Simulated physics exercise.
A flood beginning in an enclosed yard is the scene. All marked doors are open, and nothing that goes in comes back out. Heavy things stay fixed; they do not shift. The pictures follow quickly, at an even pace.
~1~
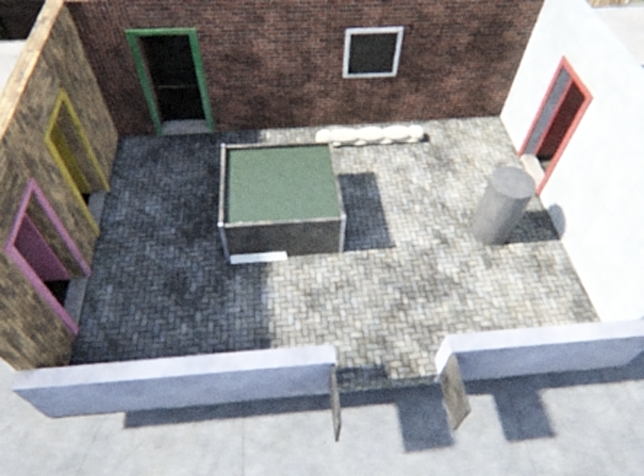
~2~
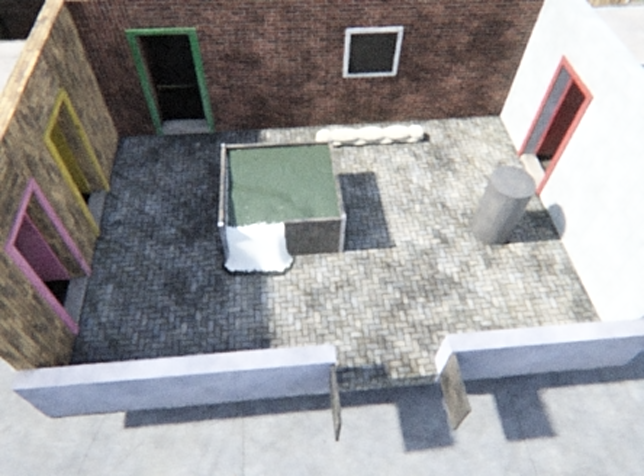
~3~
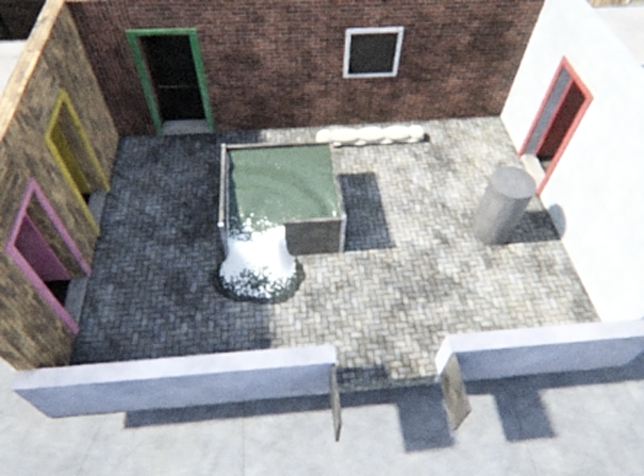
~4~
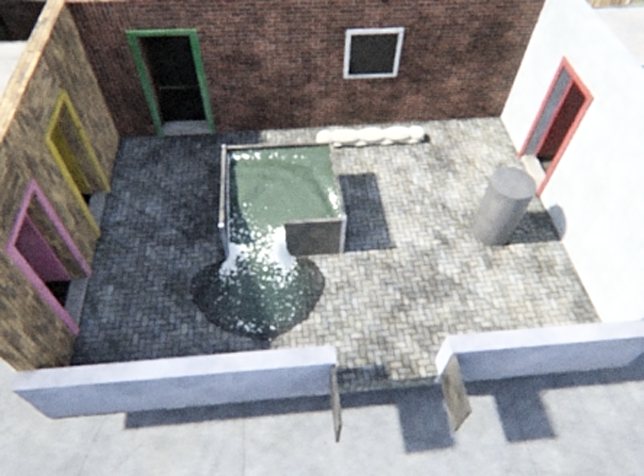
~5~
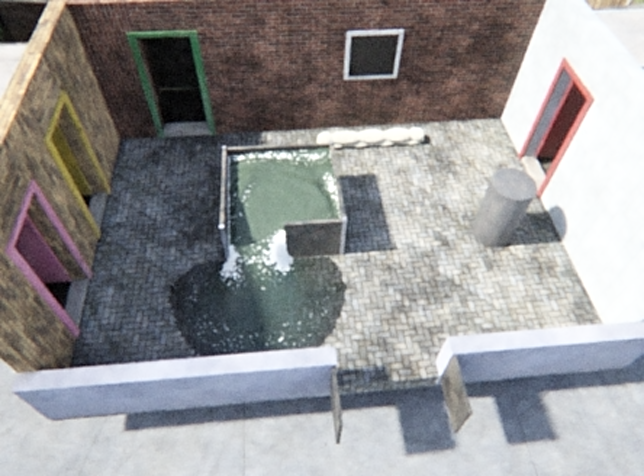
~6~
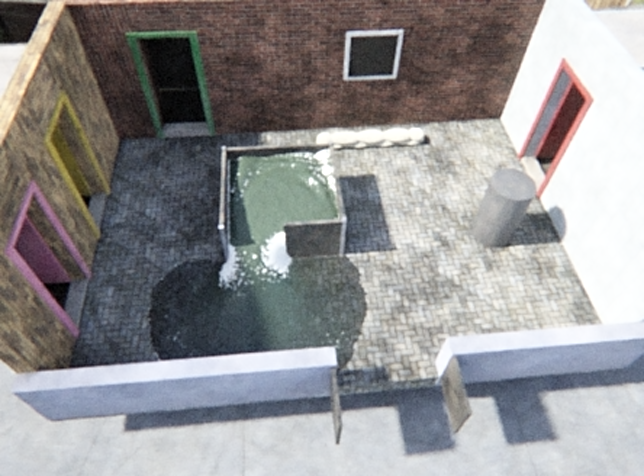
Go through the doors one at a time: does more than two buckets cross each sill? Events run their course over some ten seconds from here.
Outcome: Red door: No more than two buckets; pink door: More than two buckets; yellow door: No more than two buckets; green door: No more than two buckets.
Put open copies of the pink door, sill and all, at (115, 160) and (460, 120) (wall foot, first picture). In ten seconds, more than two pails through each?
Tops it; comes up short.
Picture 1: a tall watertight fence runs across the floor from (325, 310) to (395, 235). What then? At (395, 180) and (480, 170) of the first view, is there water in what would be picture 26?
Not wet, not wet.
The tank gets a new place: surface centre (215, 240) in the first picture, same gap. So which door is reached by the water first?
Pink one.
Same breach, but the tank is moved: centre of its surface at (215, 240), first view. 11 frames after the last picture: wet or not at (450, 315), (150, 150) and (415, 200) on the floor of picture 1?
Soaked, parched, parched.
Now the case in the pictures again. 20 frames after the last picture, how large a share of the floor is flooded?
55 %.
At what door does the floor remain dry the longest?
Answer - the one in red.
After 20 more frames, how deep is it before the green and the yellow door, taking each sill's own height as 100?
Respectively about 0 and 60 per cent.
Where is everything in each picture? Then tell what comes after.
The first frame shows still water in the water tank at (280, 184).
In the second frame, the front is at (288, 265), out from the gap at (256, 243).
In the third frame, water pours out at (256, 246) and has run to (279, 298).
In the fourth frame, the front is at (265, 335), out from the gap at (257, 248).
In the fifth frame, the front is at a hidden place, out from the gap at (257, 249).
In the sixth frame, water pours out at (257, 249) and has run to a hidden place.
A moment on, water covers 20 % of the floor; the red door not reached, the pink door not reached, the yellow door not reached, the green door not reached.
Next, water covers 25 % of the floor; the red door not reached, the pink door under two buckets in, the yellow door not reached, the green door not reached.
Then, water covers 55 % of the floor; the red door not reached, the pink door over two buckets in, the yellow door wet at the sill, nothing in, the green door not reached.
Later, water covers 75 % of the floor; the red door wet at the sill, nothing in, the pink door far over two buckets in, the yellow door wet at the sill, nothing in, the green door wet at the sill, nothing in.
In the end, water covers 95 % of the floor; the red door wet at the sill, nothing in, the pink door far over two buckets in, the yellow door under two buckets in, the green door wet at the sill, nothing in.
